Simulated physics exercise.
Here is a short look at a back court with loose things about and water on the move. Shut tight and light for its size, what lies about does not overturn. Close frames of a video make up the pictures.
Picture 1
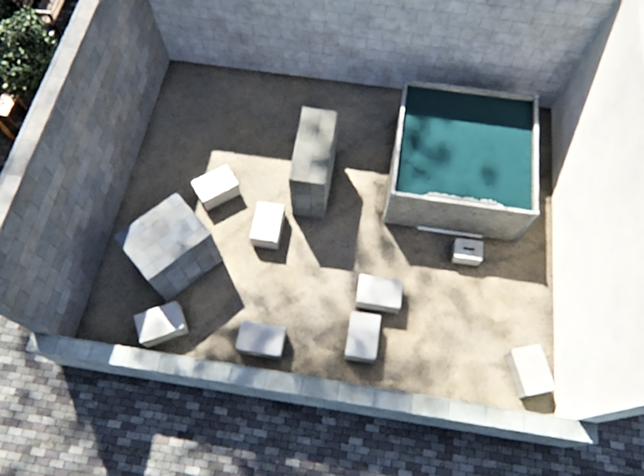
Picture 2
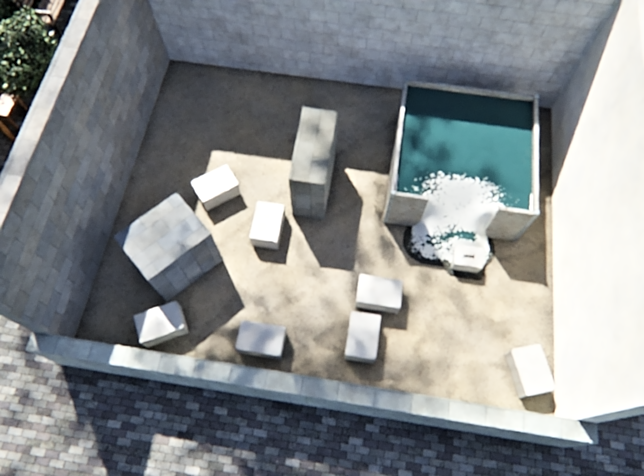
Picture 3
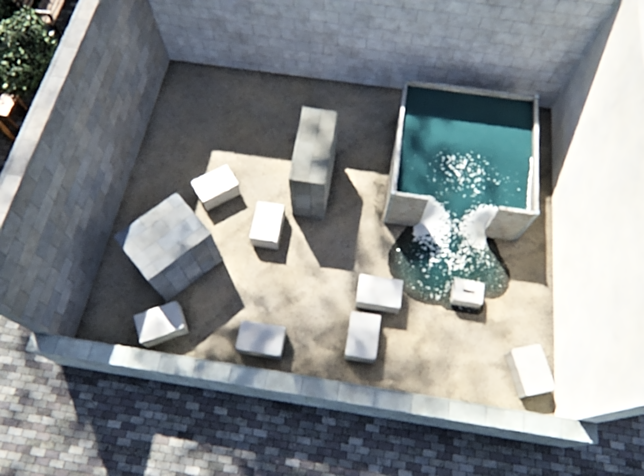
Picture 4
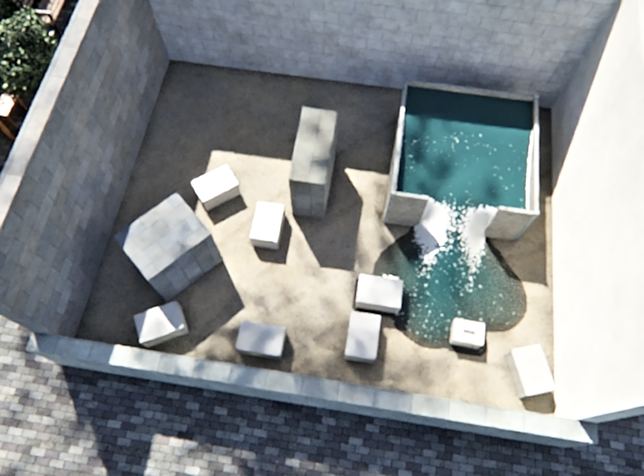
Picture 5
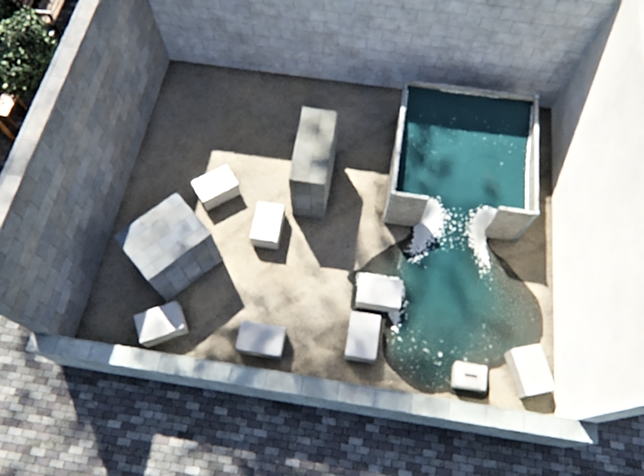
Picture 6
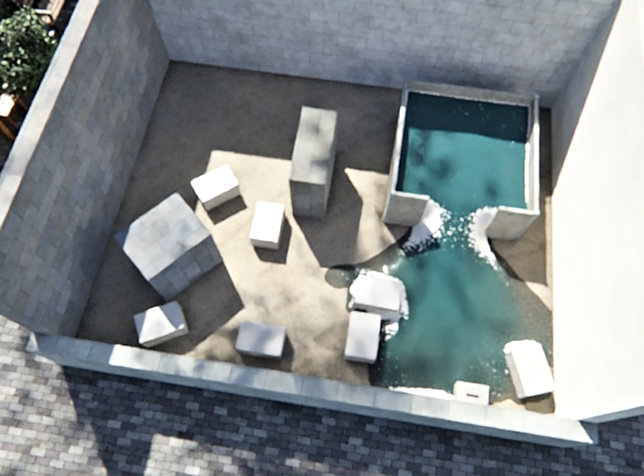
At first, pale blocks sit scattered about a walled court beside a raised tank of teal water. Then water bursts through the tank's front in white foam and spreads across the ground, pushing a small box toward the low front wall, while the pool widens around the nearby blocks.
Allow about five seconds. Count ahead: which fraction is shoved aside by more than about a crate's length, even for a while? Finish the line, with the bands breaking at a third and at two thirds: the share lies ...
The share lies at two thirds or above.
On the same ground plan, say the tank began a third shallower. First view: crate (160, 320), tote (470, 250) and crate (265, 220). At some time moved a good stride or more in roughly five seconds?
In the order asked: Below that distance, over that distance and below that distance.
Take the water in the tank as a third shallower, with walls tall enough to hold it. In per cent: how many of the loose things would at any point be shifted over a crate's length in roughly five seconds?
I'd put it near 50 per cent of the loose things.
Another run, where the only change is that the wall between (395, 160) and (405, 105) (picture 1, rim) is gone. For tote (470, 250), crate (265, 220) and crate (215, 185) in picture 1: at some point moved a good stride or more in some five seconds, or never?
Working through them in order, the first not displaced that far, the second not displaced that far and the last not displaced that far.
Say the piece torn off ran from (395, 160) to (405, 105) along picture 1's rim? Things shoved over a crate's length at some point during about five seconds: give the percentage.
I make it 50 per cent.
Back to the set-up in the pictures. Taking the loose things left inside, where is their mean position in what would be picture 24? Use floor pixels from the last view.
In the last view, somewhere about (275, 296).
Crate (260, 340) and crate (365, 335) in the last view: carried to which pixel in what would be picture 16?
They end up at about pixels (229, 324) and (260, 340).
A moment on, 1 of 8 are well off their spots; 1 afloat.
Next, 3 of 8 are well off their spots; 3 afloat.
Later, 4 of 8 are well off their spots; 4 afloat.
In the end, 7 of 8 are well off their spots, and 7 have been at some point; 4 afloat.
